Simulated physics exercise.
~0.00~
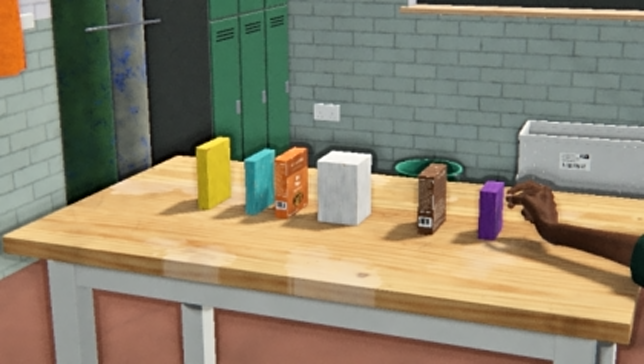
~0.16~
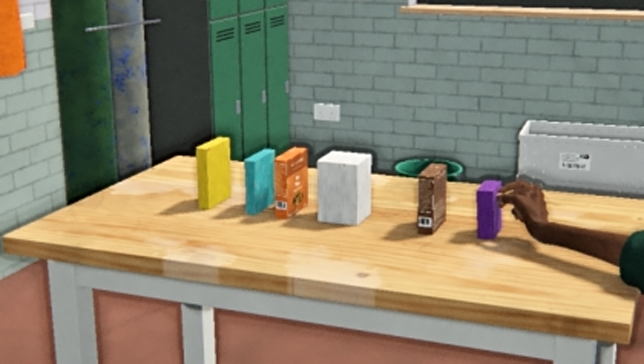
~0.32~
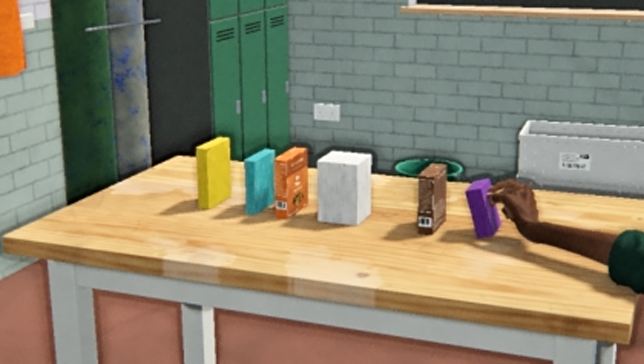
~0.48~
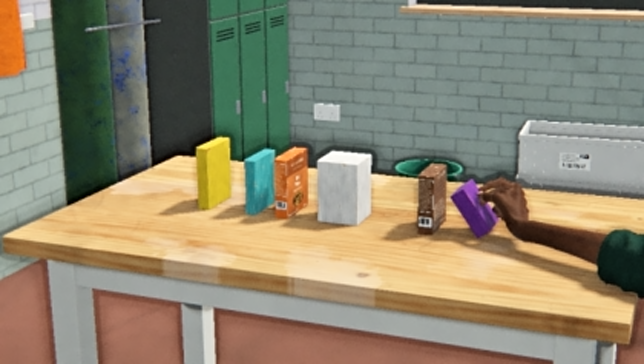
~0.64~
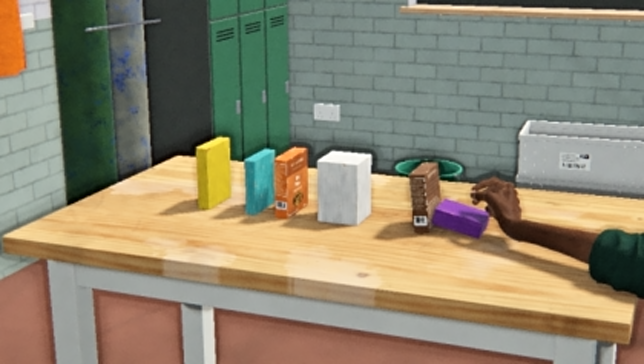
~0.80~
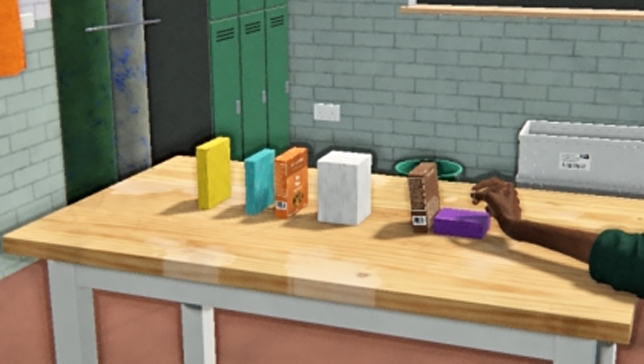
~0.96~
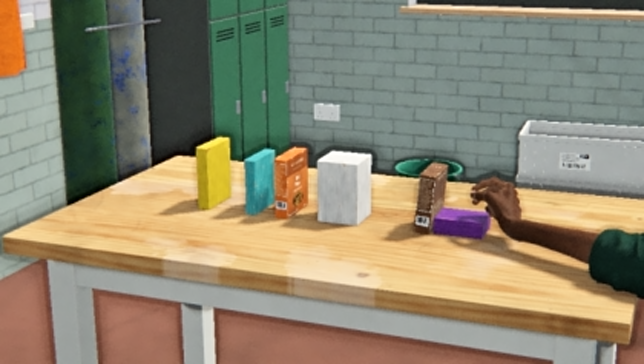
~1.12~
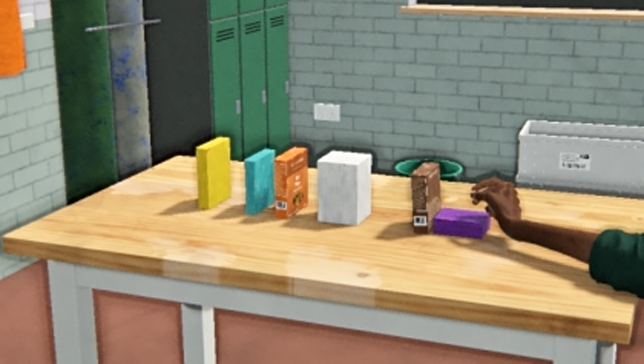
A hand tipping a purple block leftward onto its side against a brown packet, which wobbles but stays upright like the others.
